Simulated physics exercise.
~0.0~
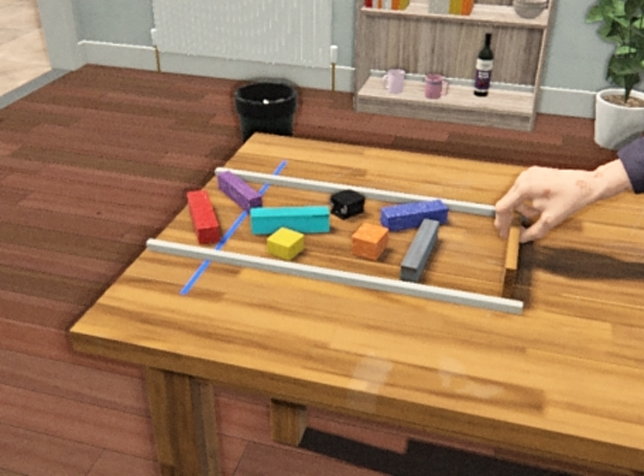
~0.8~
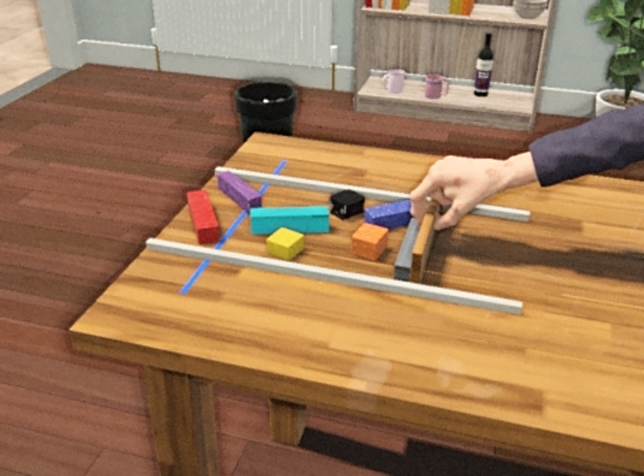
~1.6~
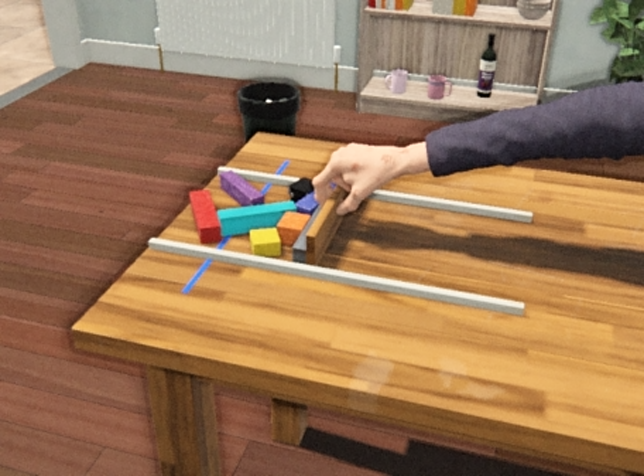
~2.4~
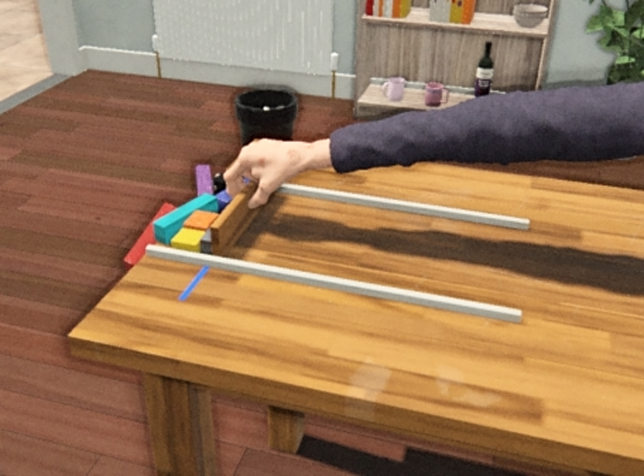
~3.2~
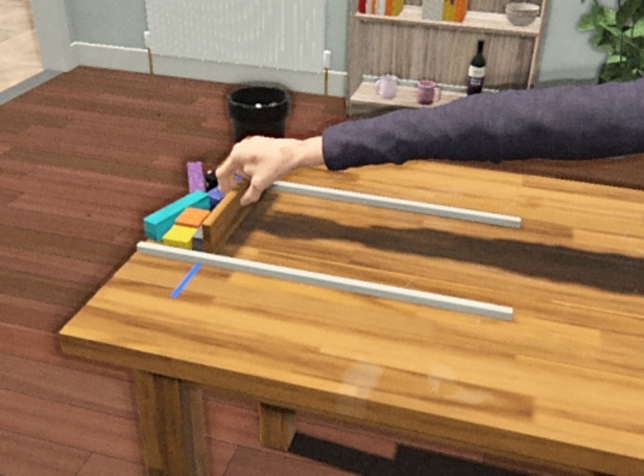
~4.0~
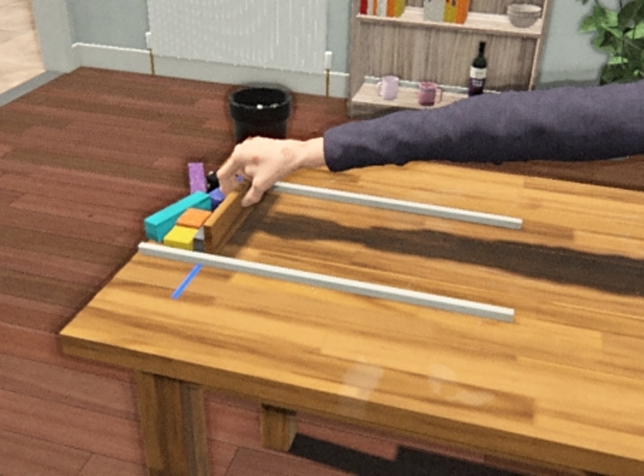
A hand grips an upright wooden board at the right end of a channel between two pale rails on a wooden table, with colourful bars and blocks scattered ahead of it. It slides the board left, first catching the grey stick and the blue bar. The push continues, gathering the orange block and crowding the turquoise stick and yellow block toward the red bar. Near the table's left end, the red bar turns and tips at the edge while the purple one shifts. The red bar then drops out of sight, and the hand stops, leaving the others bunched against the board.
